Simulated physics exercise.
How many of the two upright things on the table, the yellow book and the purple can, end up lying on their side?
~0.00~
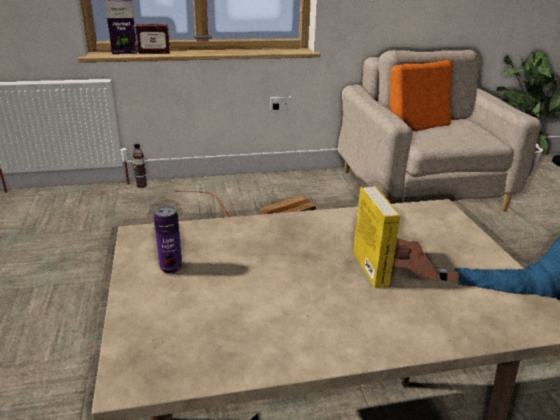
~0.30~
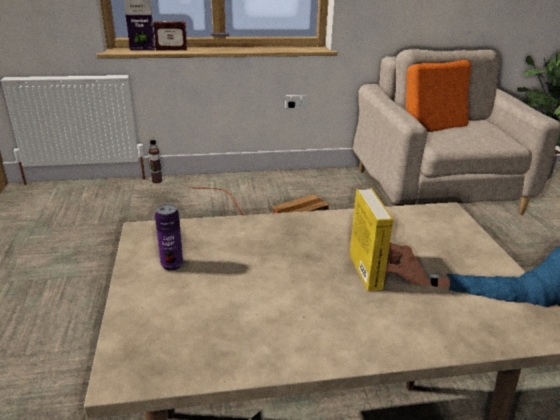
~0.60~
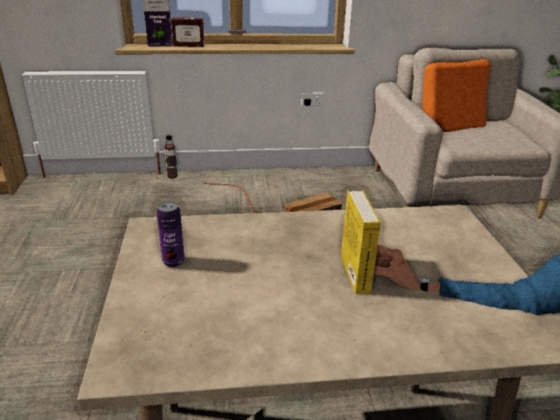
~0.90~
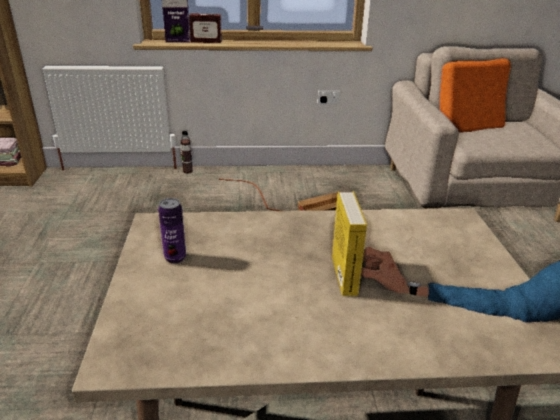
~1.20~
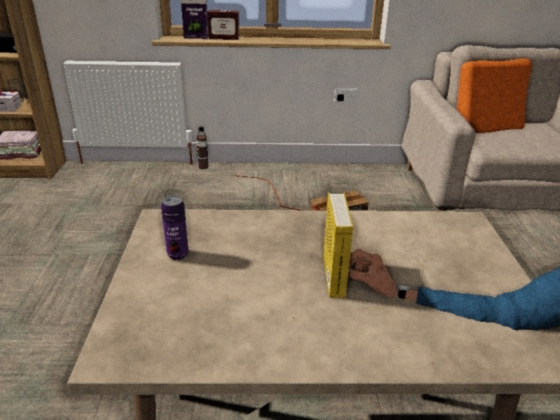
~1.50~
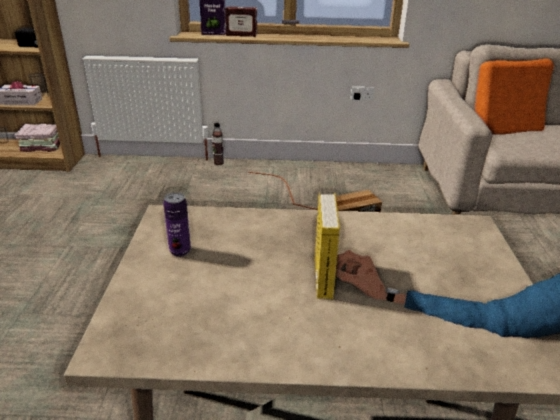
None of them do. The yellow book and the purple can are both still standing at the end.
